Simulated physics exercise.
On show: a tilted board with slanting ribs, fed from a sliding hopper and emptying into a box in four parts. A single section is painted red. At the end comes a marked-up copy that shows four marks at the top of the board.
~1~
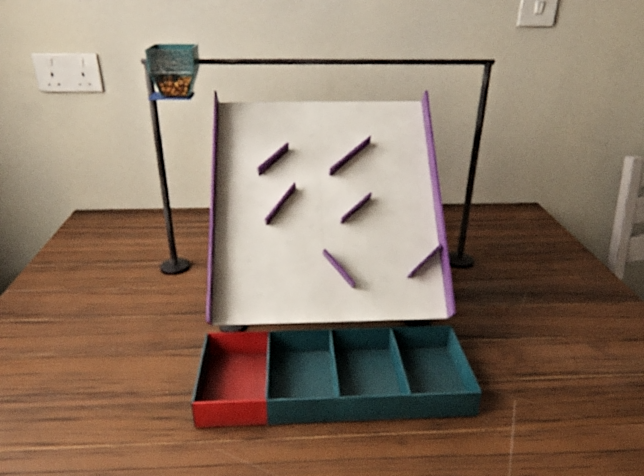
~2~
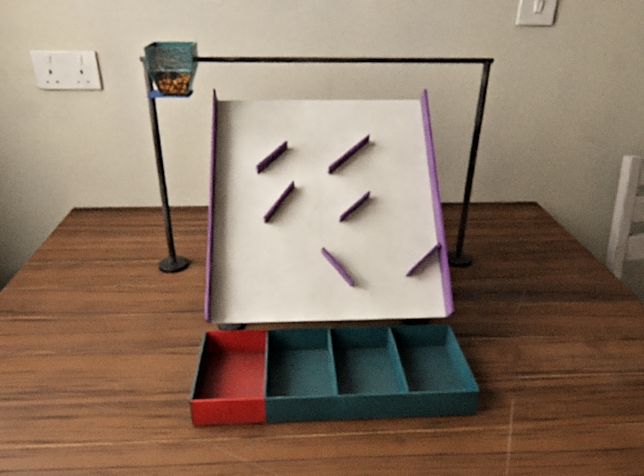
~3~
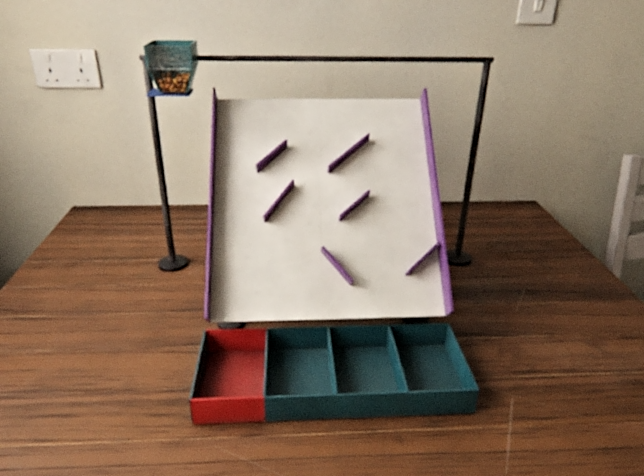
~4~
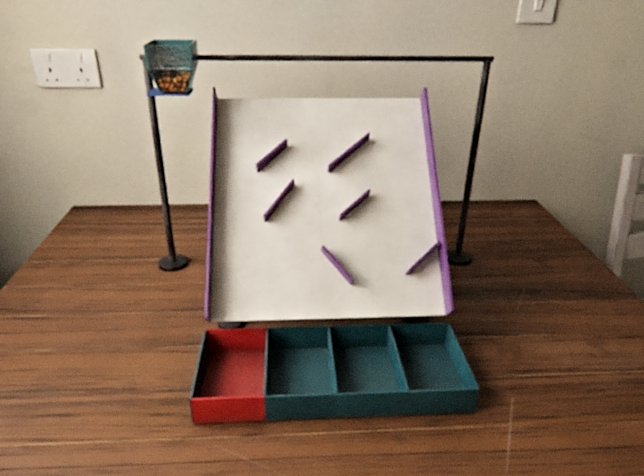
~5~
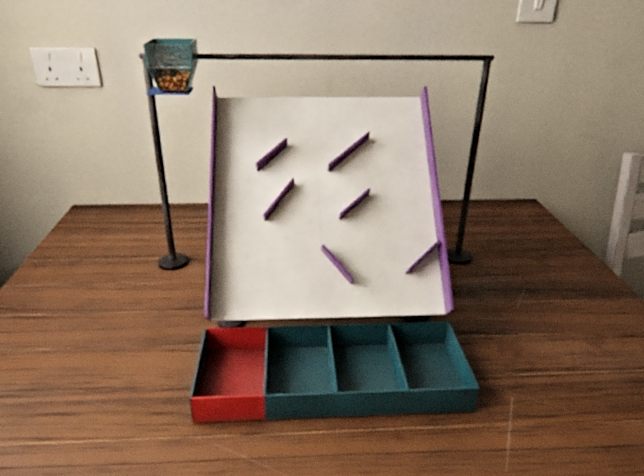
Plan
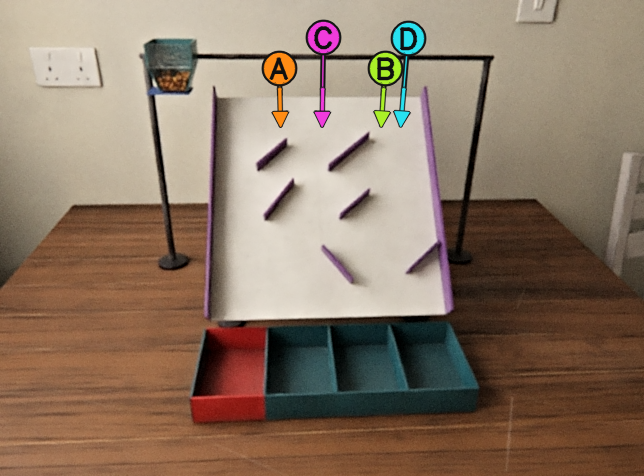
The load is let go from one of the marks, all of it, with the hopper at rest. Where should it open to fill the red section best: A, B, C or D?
I would pick mark A.
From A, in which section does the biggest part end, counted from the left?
The first.
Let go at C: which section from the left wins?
The second.
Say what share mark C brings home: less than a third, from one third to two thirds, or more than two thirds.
Mark C gives less than a third.
On the marked copy, mark A meets the board at (280, 121); mark B meets the board at (381, 121); mark C meets the board at (322, 121); mark D meets the board at (401, 121).
With A, roughly two thirds in the red section, roughly a third in other sections, just a few outside the box.
With B, just a few in the red section, almost all in other sections.
With C, about a tenth in the red section, the larger part in other sections, about a tenth outside the box.
With D, just a few in the red section, almost all in other sections.
